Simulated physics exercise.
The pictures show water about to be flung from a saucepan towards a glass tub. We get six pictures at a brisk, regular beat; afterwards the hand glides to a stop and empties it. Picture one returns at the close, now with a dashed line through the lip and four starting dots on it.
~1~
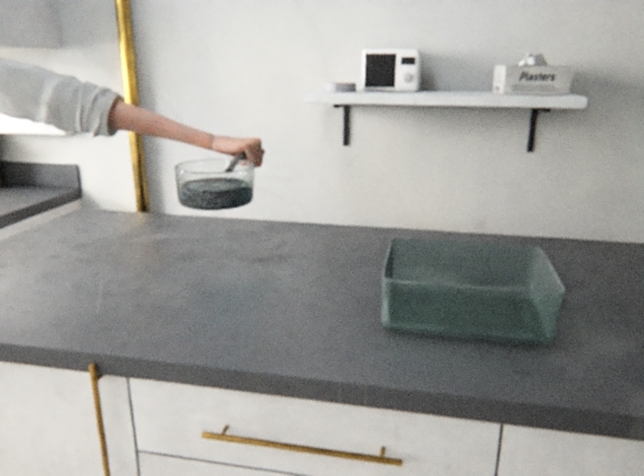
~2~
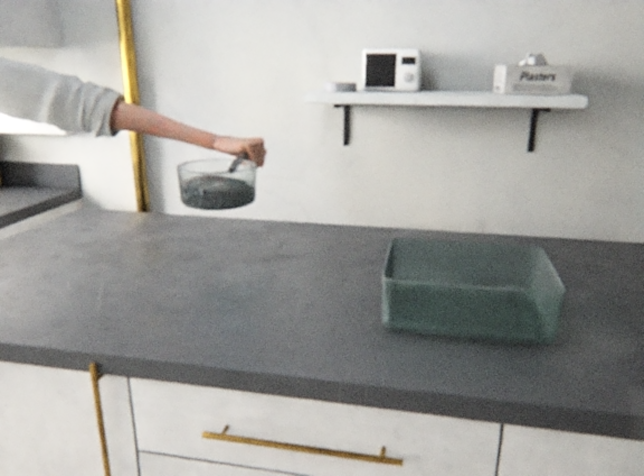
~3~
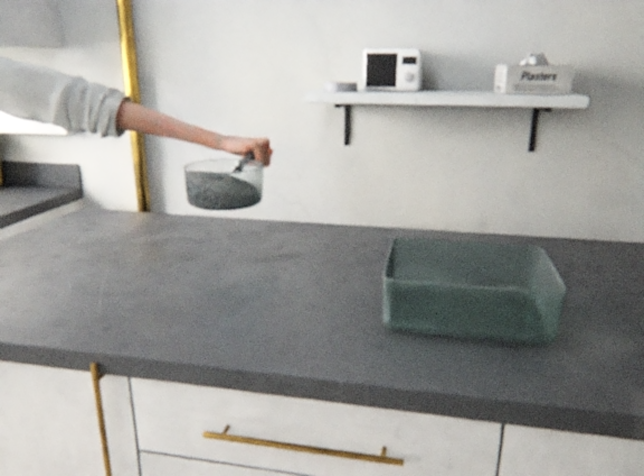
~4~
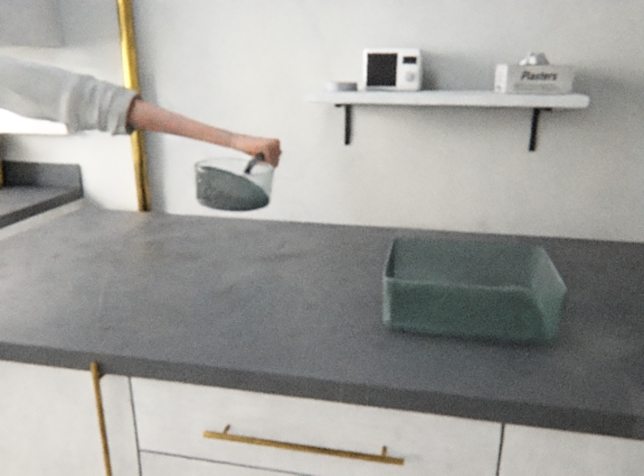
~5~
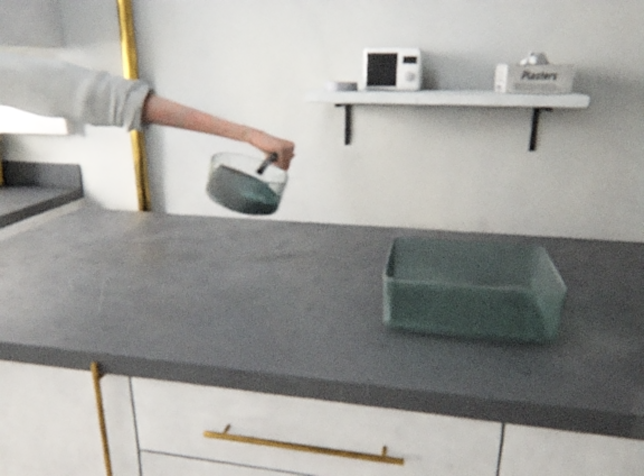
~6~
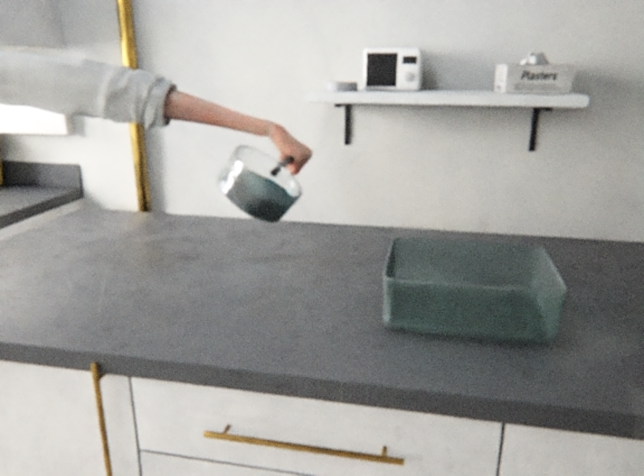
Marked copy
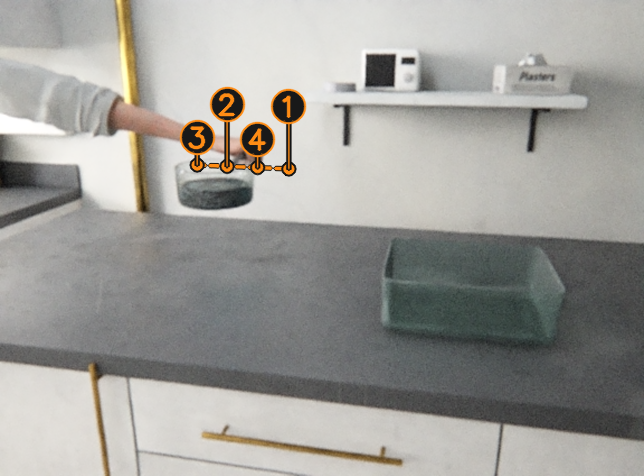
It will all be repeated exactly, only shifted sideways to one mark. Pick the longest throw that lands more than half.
The answer is dot 1.
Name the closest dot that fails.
Here it is dot 4.
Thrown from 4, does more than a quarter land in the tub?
No, it does not.
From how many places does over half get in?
One of them.
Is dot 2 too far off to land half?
Yes.
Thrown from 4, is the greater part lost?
Yes.
In orange, 1 at (288, 168); 2 at (227, 166); 3 at (197, 165); 4 at (257, 167).
If 1 is chosen, about 78 % lands in the tub, 12 % falls short and 10 % goes beside or beyond.
If 2 is chosen, about 0 % lands in the tub, 98 % falls short.
If 3 is chosen, about 0 % lands in the tub, 100 % falls short.
If 4 is chosen, about 11 % lands in the tub, 85 % falls short and 4 % goes beside or beyond.
